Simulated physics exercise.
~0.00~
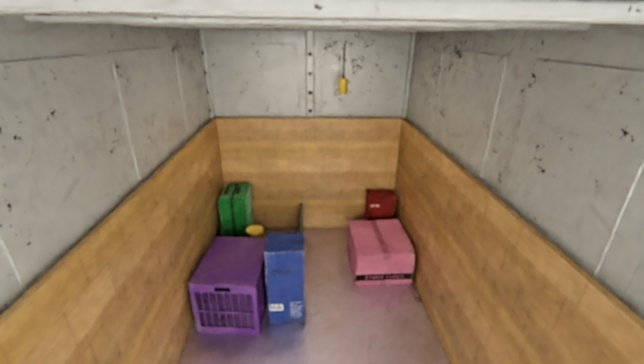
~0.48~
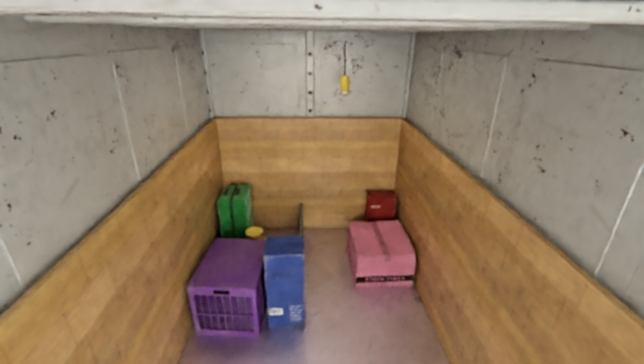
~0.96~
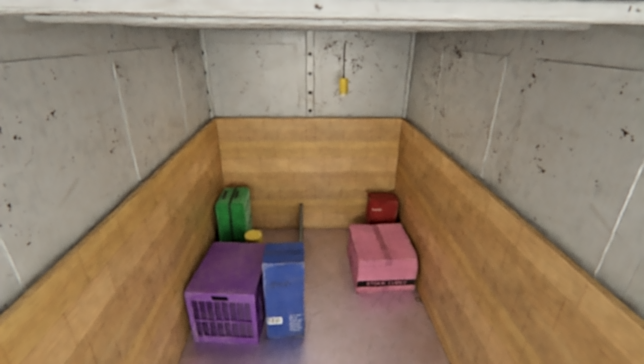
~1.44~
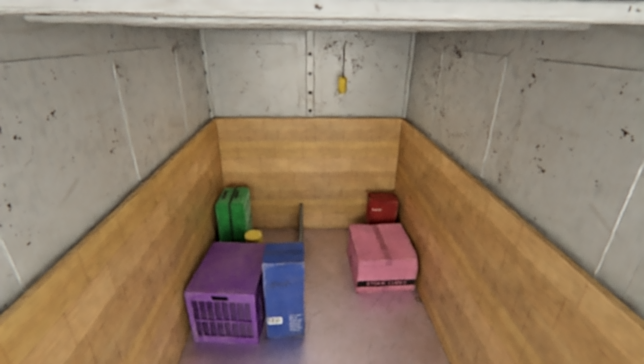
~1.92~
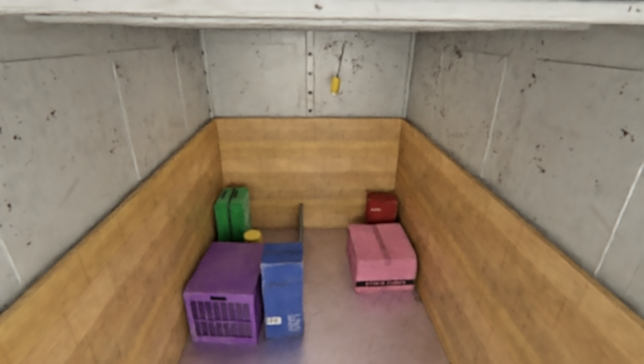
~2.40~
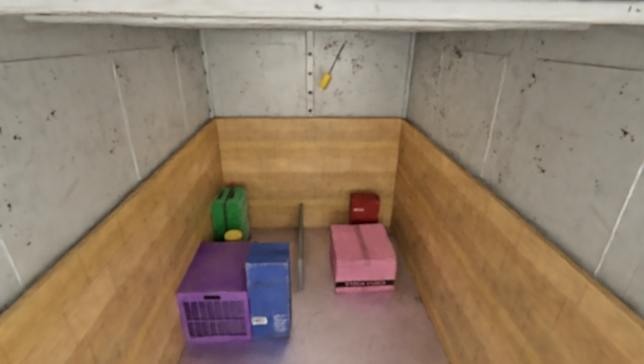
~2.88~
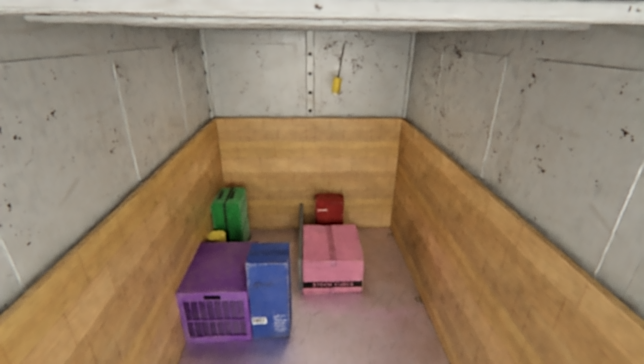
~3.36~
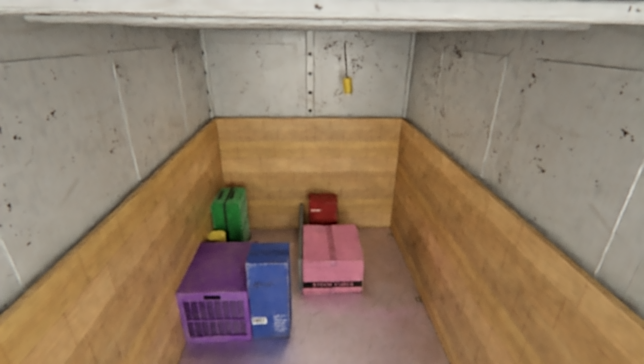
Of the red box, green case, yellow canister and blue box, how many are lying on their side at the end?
None of them are lying on their side; all four are still upright at the end.
